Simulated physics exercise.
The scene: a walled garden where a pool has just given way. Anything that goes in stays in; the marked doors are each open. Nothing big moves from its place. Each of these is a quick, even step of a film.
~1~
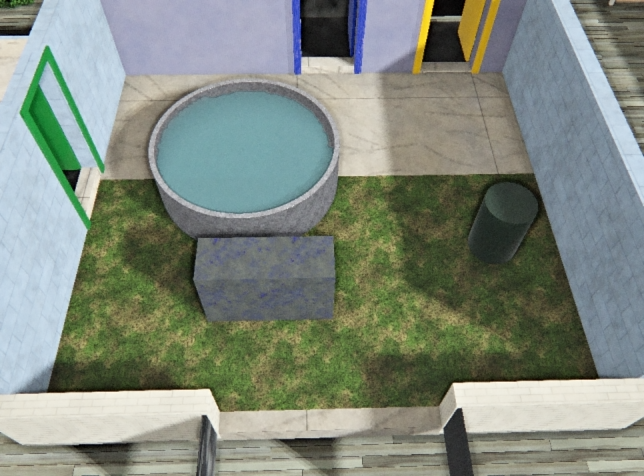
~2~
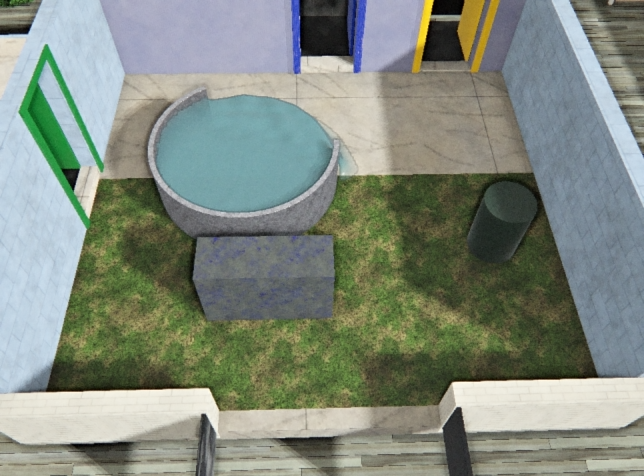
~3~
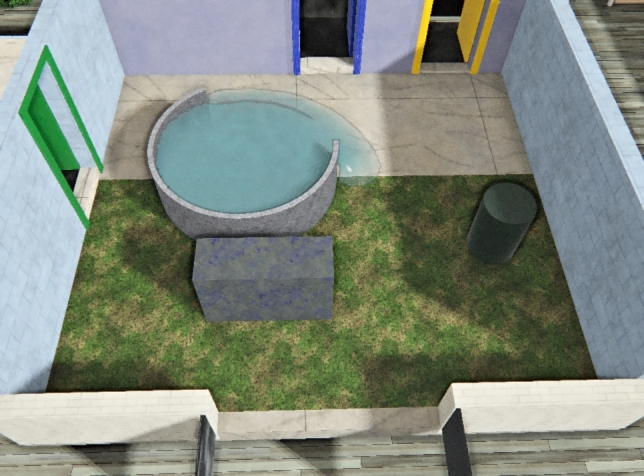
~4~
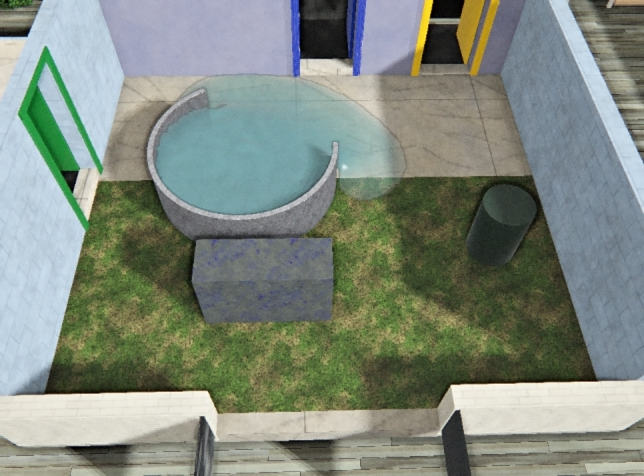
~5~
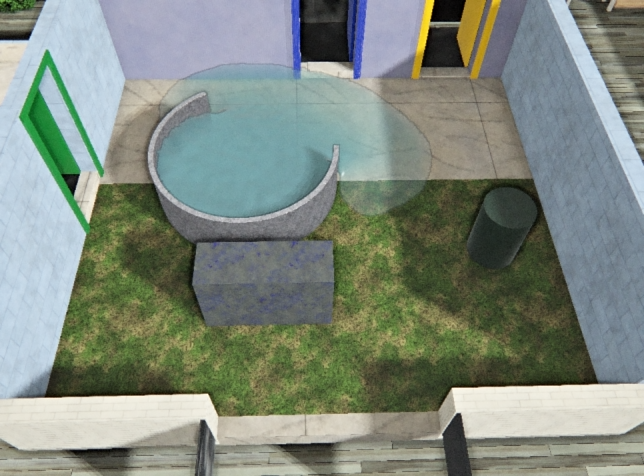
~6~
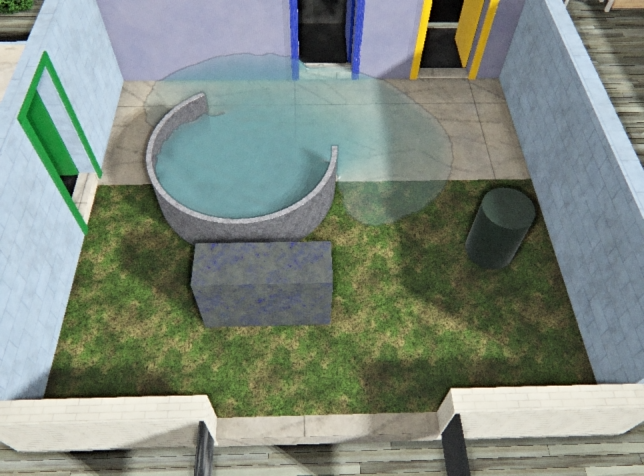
Water pours through a gap in the round pool's far side and spreads across the paving.
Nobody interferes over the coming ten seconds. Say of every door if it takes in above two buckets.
In order: Yellow door: Surpasses it. Blue door: Surpasses it. Green door: Never surpasses it.
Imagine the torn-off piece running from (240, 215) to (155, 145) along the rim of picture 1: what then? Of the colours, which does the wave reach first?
The green door.
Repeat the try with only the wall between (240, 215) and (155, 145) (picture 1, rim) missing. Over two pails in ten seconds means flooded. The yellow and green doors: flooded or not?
Yellow: Falls short; green: Exceeds it.
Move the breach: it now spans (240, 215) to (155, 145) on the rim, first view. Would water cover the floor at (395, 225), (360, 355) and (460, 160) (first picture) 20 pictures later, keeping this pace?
Going through them, the first would be submerged, the next submerged and the last still bare.
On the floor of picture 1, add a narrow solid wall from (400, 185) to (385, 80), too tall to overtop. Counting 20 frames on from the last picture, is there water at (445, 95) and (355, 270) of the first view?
Note: Point one drenched, point two drenched.
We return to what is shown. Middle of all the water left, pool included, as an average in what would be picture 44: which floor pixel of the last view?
Somewhere near (336, 199).
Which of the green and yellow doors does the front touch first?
That's the yellow door.
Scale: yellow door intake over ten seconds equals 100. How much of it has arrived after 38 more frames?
I make it 80 per cent.
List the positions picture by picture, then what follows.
The first frame shows the round pool at (246, 146) is whole and still.
In the second frame, the front is at (345, 176), out from the gap on the round pool's far side.
In the third frame, the front is at (373, 174), out from the gap on the round pool's far side.
In the fourth frame, water pours out on the round pool's far side and has run to (397, 178).
In the fifth frame, water pours out on the round pool's far side and has run to (421, 180).
In the sixth frame, the front is at (446, 172), out from the gap on the round pool's far side.
A moment on, water covers 35 % of the floor; the yellow door under two buckets in, the blue door over two buckets in, the green door not reached.
Next, water covers 45 % of the floor; the yellow door over two buckets in, the blue door far over two buckets in, the green door wet at the sill, nothing in.
Then, water covers 55 % of the floor; the yellow door far over two buckets in, the blue door far over two buckets in, the green door wet at the sill, nothing in.
Later, water covers 90 % of the floor; the yellow door far over two buckets in, the blue door far over two buckets in, the green door wet at the sill, nothing in.
In the end, water covers 100 % of the floor; the yellow door far over two buckets in, the blue door far over two buckets in, the green door wet at the sill, nothing in.
